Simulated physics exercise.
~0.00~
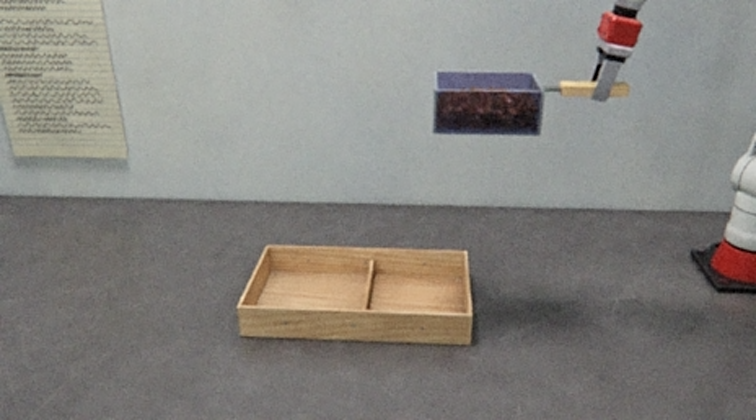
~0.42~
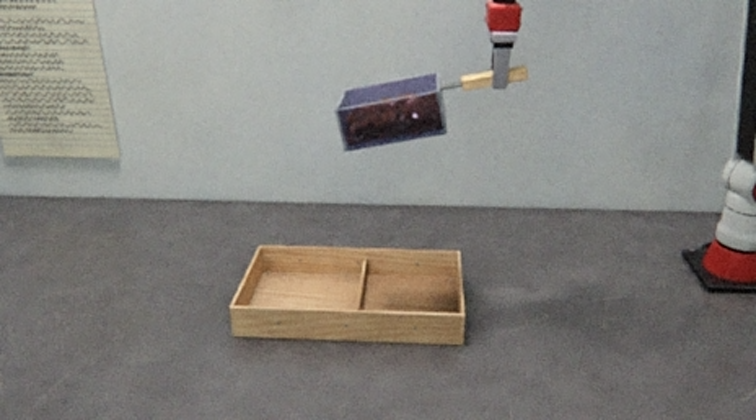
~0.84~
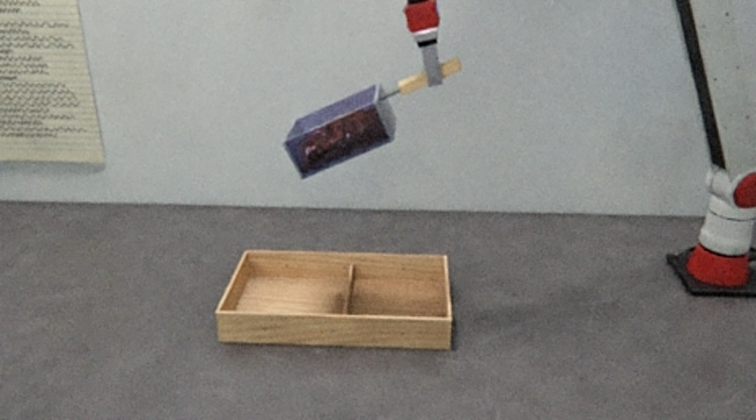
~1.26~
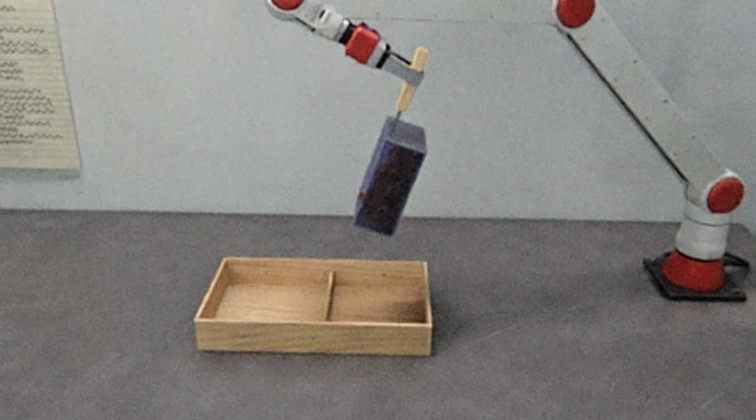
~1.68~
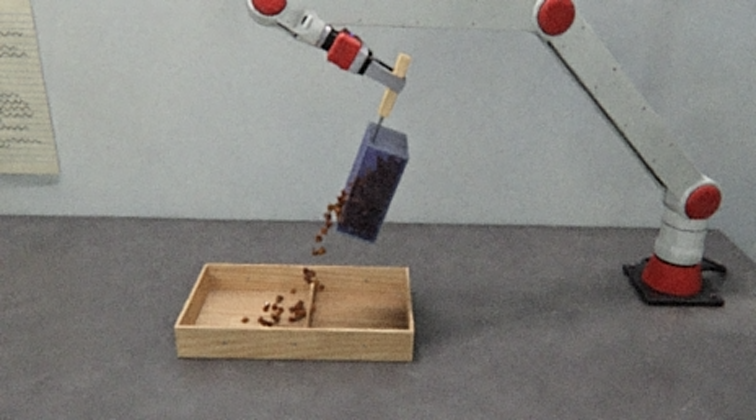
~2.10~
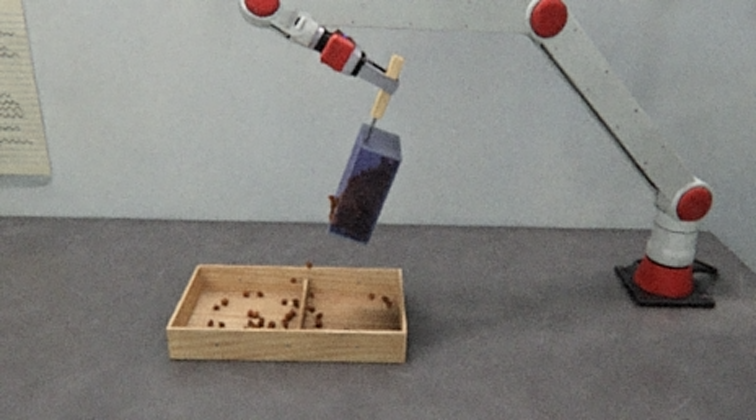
We see a robot arm carry a dark box of small brown pellets left above a divided wooden crate, tilting it steeply until some pellets spill out and scatter into both parts, with most still in the tilted box at the end.
